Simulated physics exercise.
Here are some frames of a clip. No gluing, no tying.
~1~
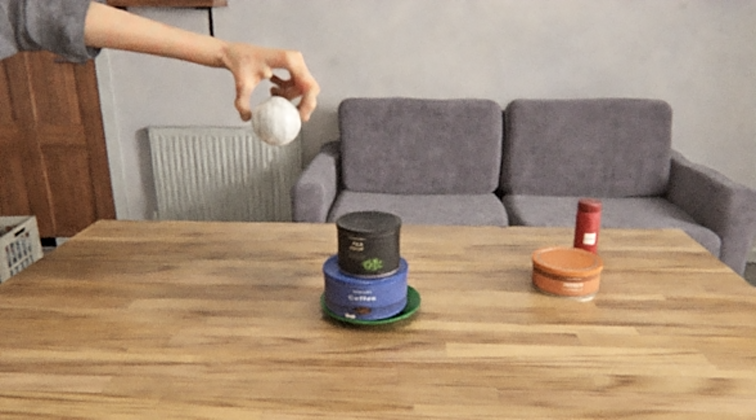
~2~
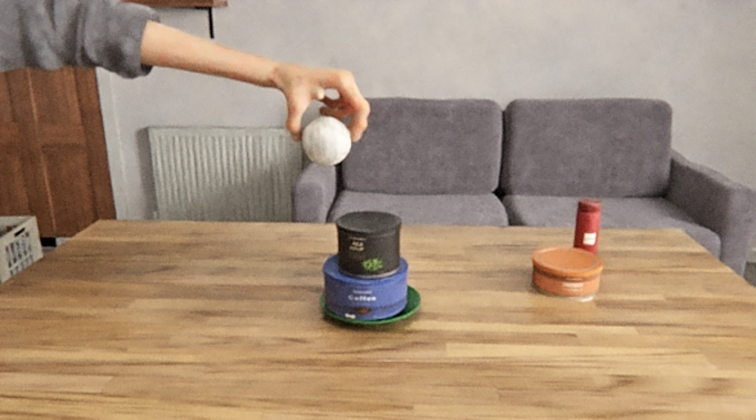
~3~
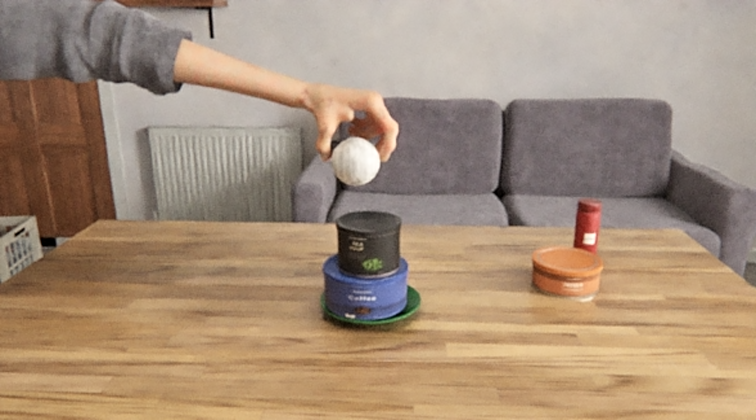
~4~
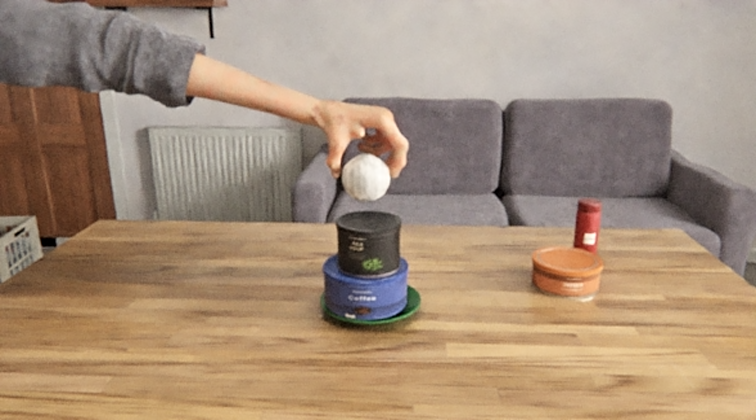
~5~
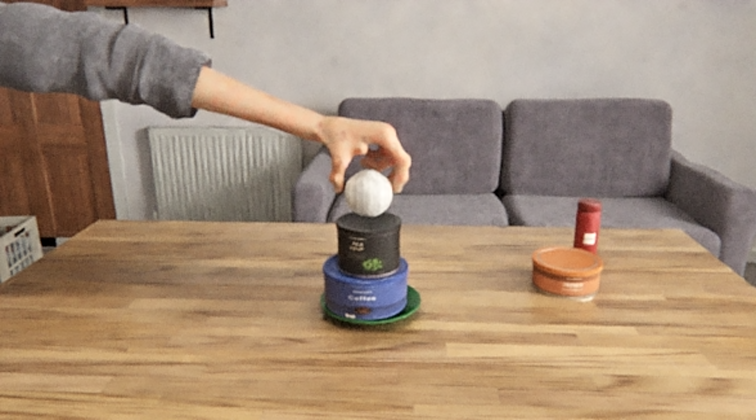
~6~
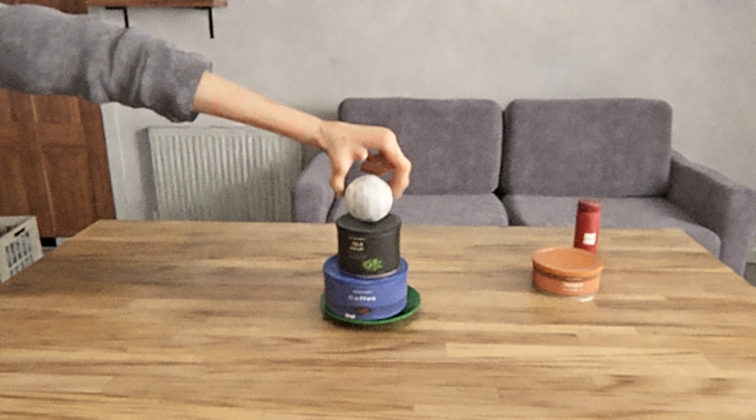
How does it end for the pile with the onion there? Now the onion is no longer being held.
It endures.
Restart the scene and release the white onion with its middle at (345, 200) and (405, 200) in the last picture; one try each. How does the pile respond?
Lab note - try 1: No collapse; try 2: Collapse.
Then, 0.10 s later than the last frame, all is still.
Then, 0.30 s later than the last frame, white onion resting near (369, 199).
When it is over, all 6 as before. End places, in pixels of the last picture, white onion near (369, 199). The pile stays up.
